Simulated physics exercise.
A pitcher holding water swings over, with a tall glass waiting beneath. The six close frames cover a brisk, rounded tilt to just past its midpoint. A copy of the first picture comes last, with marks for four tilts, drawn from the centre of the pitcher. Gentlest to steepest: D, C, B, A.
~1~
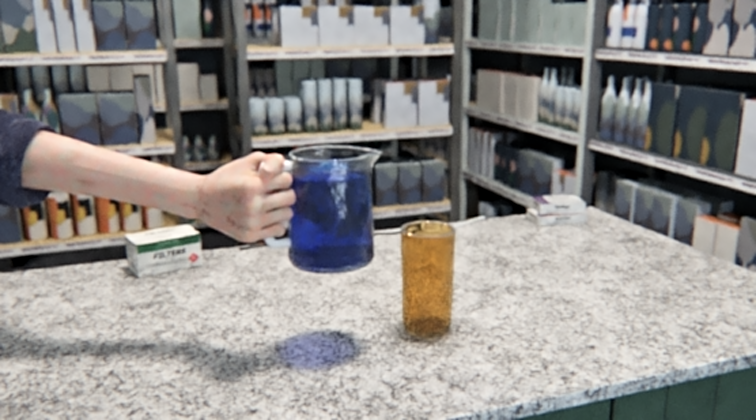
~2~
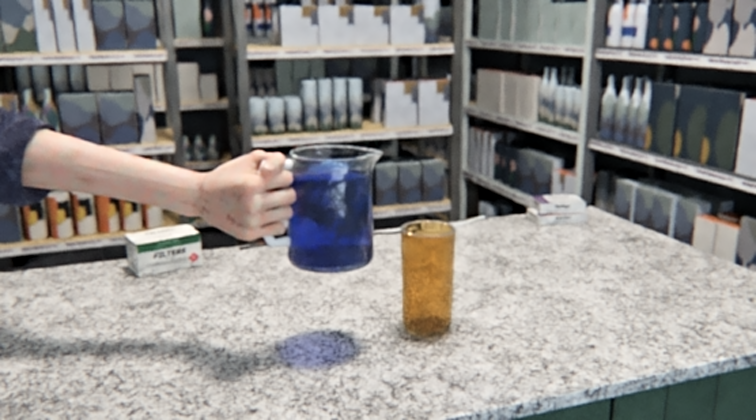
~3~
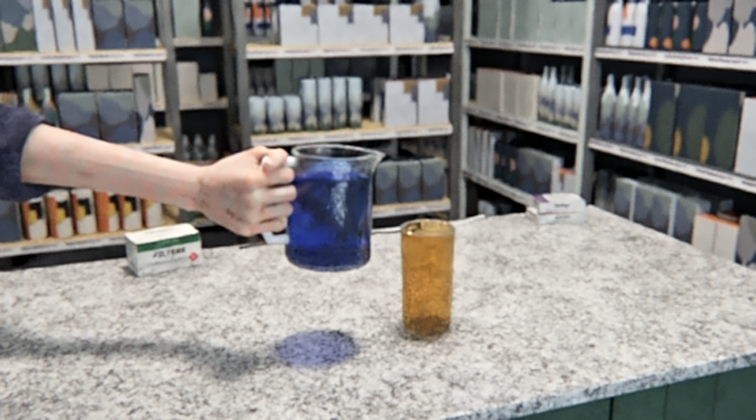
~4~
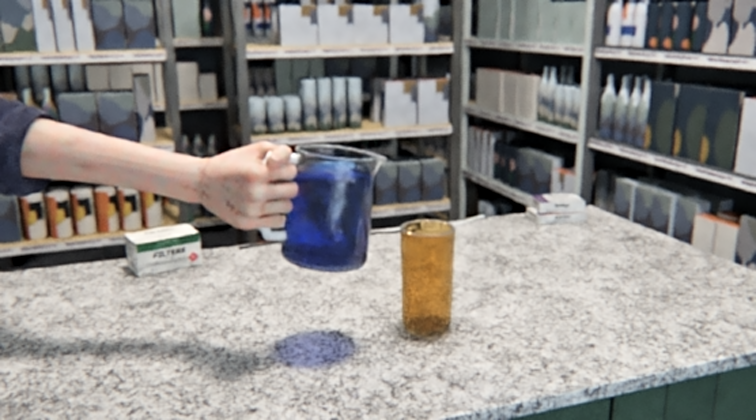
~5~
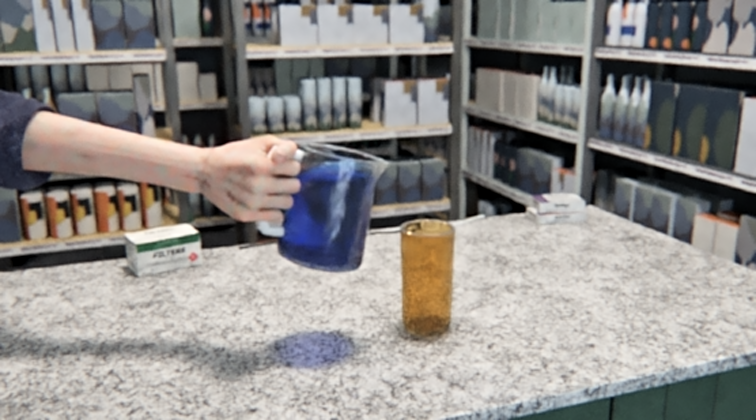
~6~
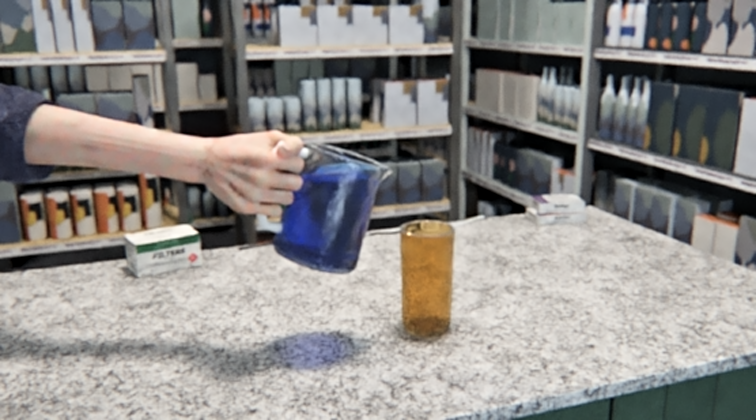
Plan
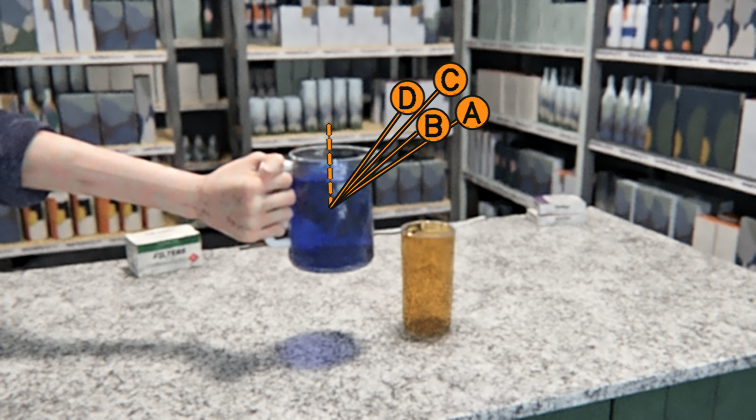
On a speckled stone counter in a shop, a hand held a glass pitcher of blue liquid upright beside a tall amber glass, then slowly tilted it a little to the right.
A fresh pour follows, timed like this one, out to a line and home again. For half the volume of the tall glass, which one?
B is best.
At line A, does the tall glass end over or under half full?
Over half.
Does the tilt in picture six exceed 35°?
No.
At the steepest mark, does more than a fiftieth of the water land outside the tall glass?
No, it does not.
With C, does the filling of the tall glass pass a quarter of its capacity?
Yes, it does.
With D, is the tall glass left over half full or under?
Under.
In orange, A at (457, 120); B at (416, 132); C at (437, 91); D at (399, 113).
For line A, the tall glass ends with about 67 % of what it can hold.
For line B, the tall glass ends with about 48 % of what it can hold.
For line C, the tall glass ends with about 34 % of what it can hold.
For line D, the tall glass ends with about 22 % of what it can hold.
